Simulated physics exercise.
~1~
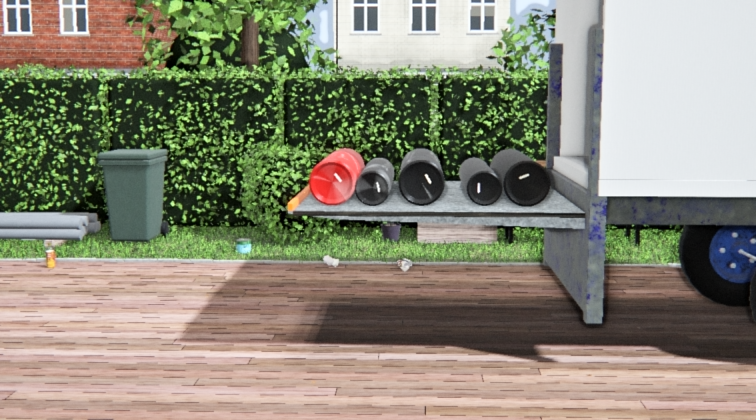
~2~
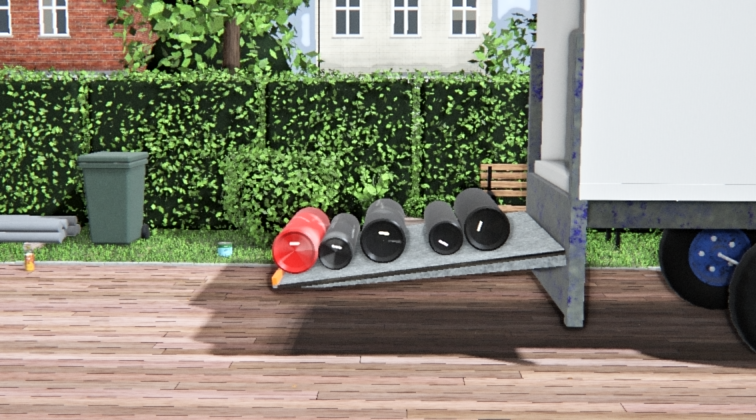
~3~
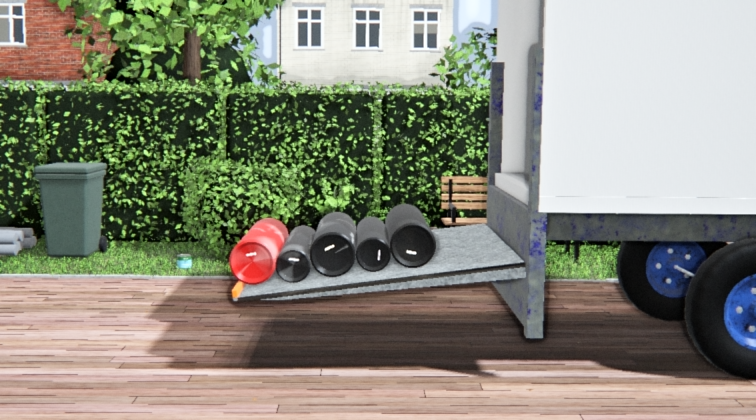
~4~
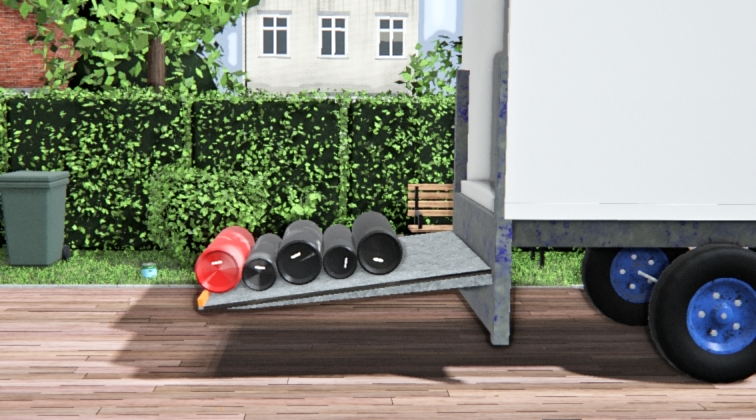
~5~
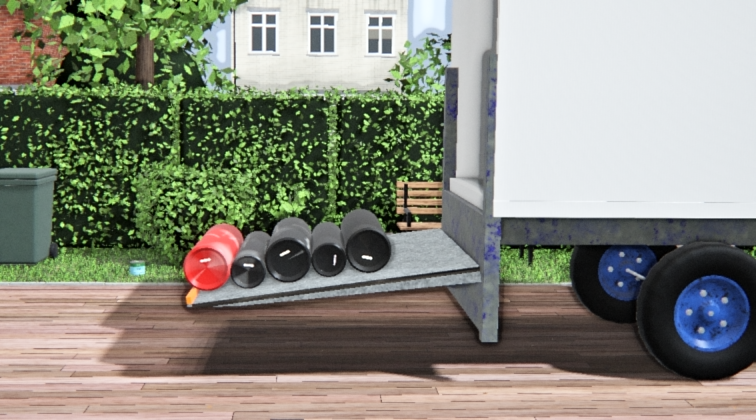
On a paved area beside a leafy hedge, a lorry's tail-lift sticks out to the left with five gas cylinders lying on it, a red one nearest the outer edge and four black ones behind. The plate drops a little and its outer end tips down, and the red cylinder rolls a short way left towards the small orange stop at the edge. The plate then holds its slant as the view pans slightly right, and the black cylinders bunch up together. The red one stays held back by the stop, and all five finish resting on the sloping plate.
